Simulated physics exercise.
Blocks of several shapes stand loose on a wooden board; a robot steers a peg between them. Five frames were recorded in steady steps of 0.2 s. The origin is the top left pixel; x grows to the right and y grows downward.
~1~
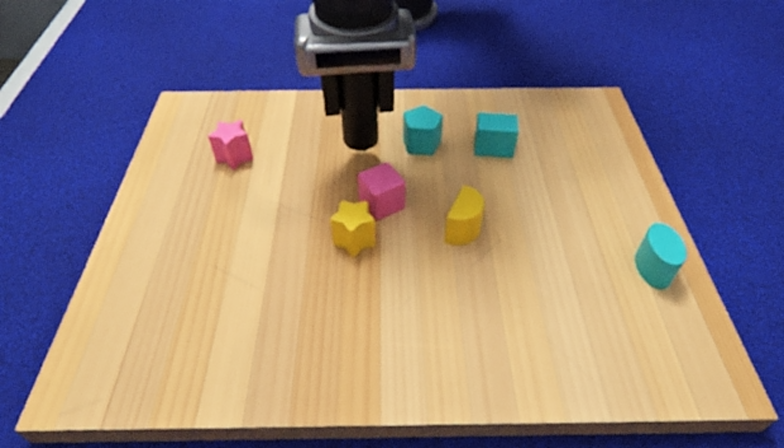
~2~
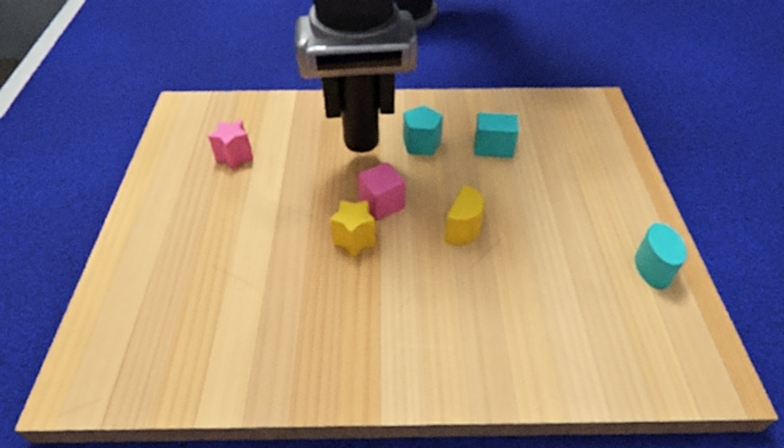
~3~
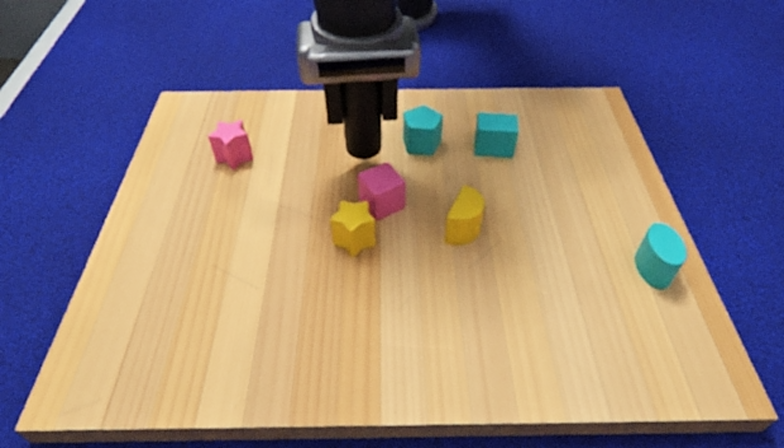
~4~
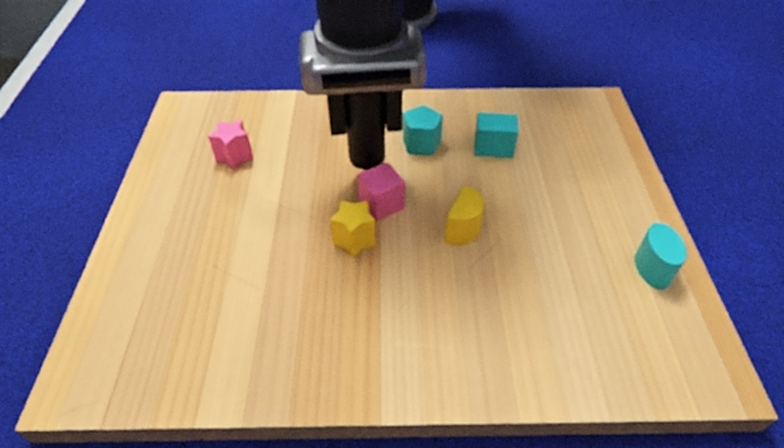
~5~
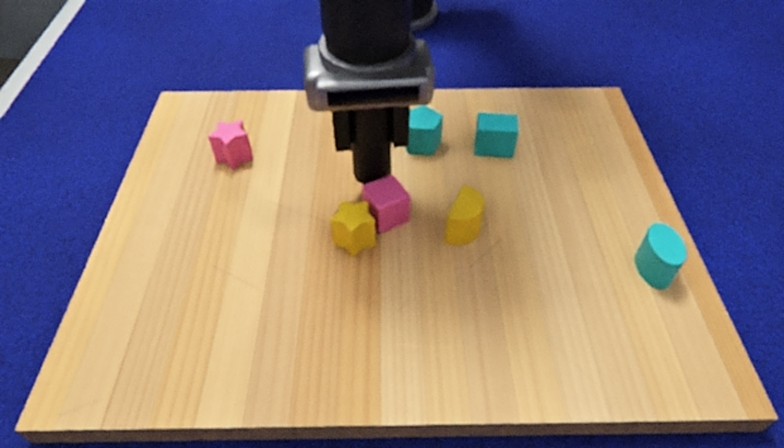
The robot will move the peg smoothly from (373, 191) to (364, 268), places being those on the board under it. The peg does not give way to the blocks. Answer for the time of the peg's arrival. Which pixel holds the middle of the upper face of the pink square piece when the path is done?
I expect it at (406, 228).
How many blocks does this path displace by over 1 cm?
Here I'd predict two blocks moving more than 1 cm.
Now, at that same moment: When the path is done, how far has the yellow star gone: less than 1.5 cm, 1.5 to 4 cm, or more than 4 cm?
The answer is over 4 cm.
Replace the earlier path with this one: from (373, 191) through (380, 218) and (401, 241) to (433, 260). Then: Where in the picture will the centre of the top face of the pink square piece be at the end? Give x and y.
I expect it at (442, 268).
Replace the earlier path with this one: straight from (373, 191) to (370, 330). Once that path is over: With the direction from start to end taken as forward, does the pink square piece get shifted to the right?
No, that is not how it ends up.
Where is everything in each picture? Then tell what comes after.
In the first picture, peg's lower end at (361, 141); yellow star at (353, 214); pink square piece at (381, 178); turquoise five-sided block at (423, 117).
In the second picture, peg at (362, 143); blocks still.
In the third picture, peg at (364, 149); blocks still.
In the fourth picture, peg at (367, 159); blocks still.
In the fifth picture, peg at (372, 175); yellow star at (353, 214); pink square piece at (386, 190); turquoise five-sided block at (423, 117).
What follows on the original path. One third of the way, peg at (370, 198); yellow star at (351, 216); pink square piece at (395, 210).
Two thirds of the way, peg at (366, 224); yellow star at (342, 239), turned 35° clockwise; pink square piece at (404, 226), turned 45° anticlockwise.
At the end, peg at (363, 252); yellow star at (328, 261), turned 55° clockwise; pink square piece at (406, 228), turned 55° anticlockwise; turquoise five-sided block still.
